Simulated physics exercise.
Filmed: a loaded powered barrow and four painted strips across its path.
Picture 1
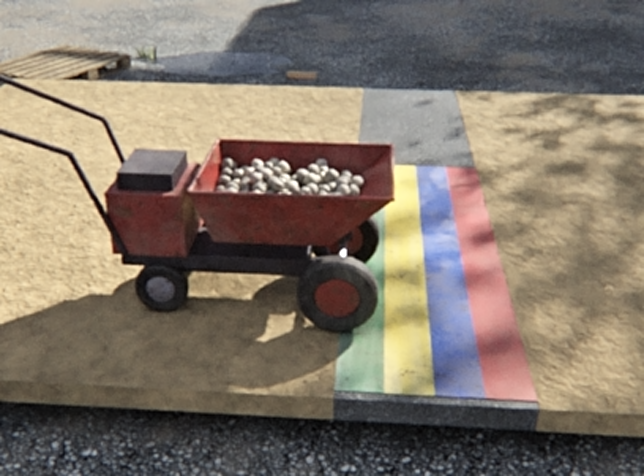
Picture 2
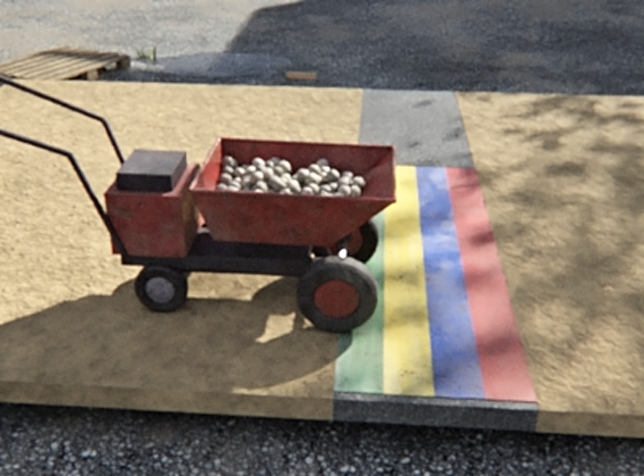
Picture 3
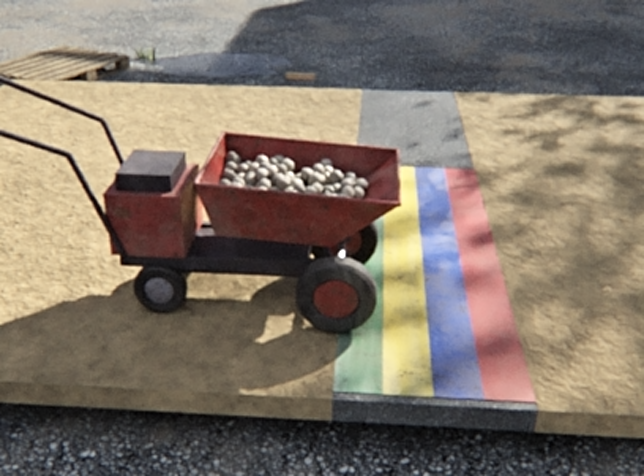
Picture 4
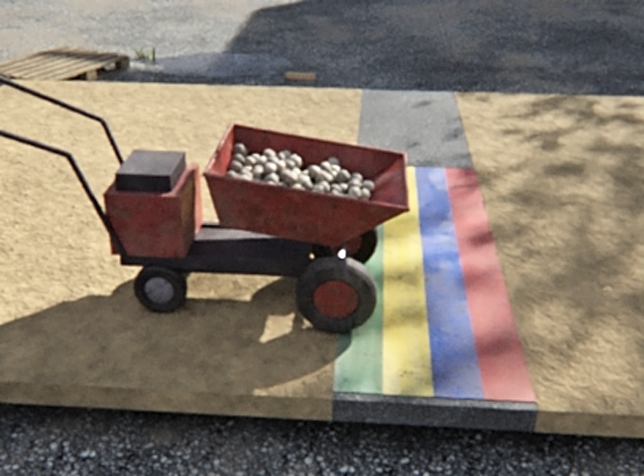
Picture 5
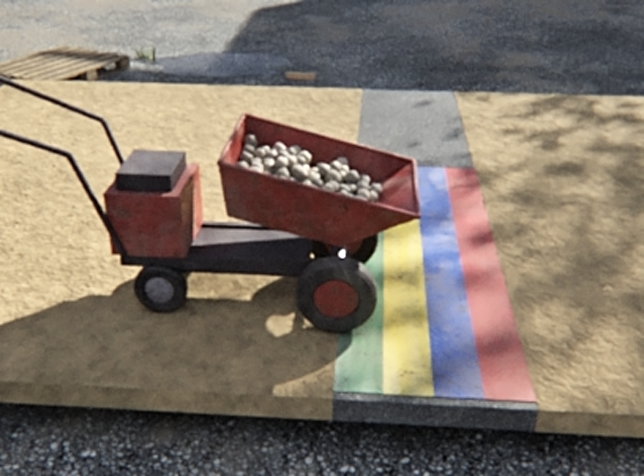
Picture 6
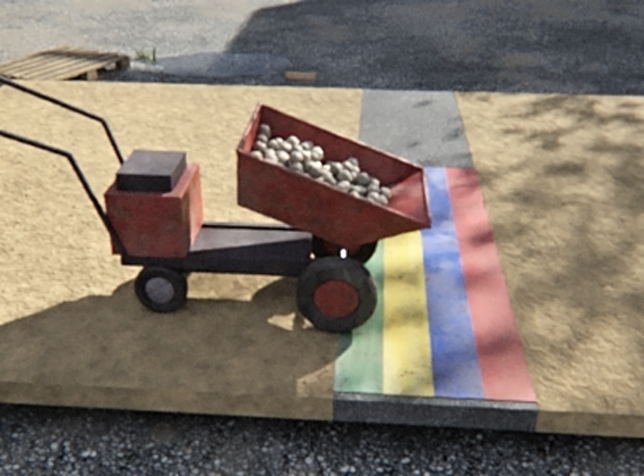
A red barrow's skip, loaded with pale pebbles, rose slowly at its left end and tilted clearly down to the right, while the wheels stayed still beside green, yellow, blue and red painted strips.
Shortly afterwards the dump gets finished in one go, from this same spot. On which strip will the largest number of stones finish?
The largest number finish on the red strip.
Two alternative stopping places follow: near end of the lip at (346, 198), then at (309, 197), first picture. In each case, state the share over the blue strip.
First spot 30 per cent, second spot 30 per cent.
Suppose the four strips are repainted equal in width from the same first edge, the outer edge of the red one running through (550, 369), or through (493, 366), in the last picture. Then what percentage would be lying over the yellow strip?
Roughly 0 per cent first, then 0 per cent.
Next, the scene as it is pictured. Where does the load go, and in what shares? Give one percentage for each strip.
I'd put the green strip near 0, the yellow strip near 0, the blue strip near 10 and the red strip near 35.
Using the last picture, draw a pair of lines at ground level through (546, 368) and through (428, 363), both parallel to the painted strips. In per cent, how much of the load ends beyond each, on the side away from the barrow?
20 and 80 in a hundred.
Shortly afterwards, skip tipped steeply; the whole lot in the skip.
Next, skip tipped right over; the bulk in the skip; a little over the blue strip; a little over the red strip; only a few falling.
Some moments later, skip tipped right over; near a quarter in the skip; a little over the blue strip; near a third over the red strip; near a quarter off the paint.
In the end, skip tipped right over; near a quarter in the skip; none at all over the green strip; none at all over the yellow strip; a little over the blue strip; near a third over the red strip; near a third off the paint.
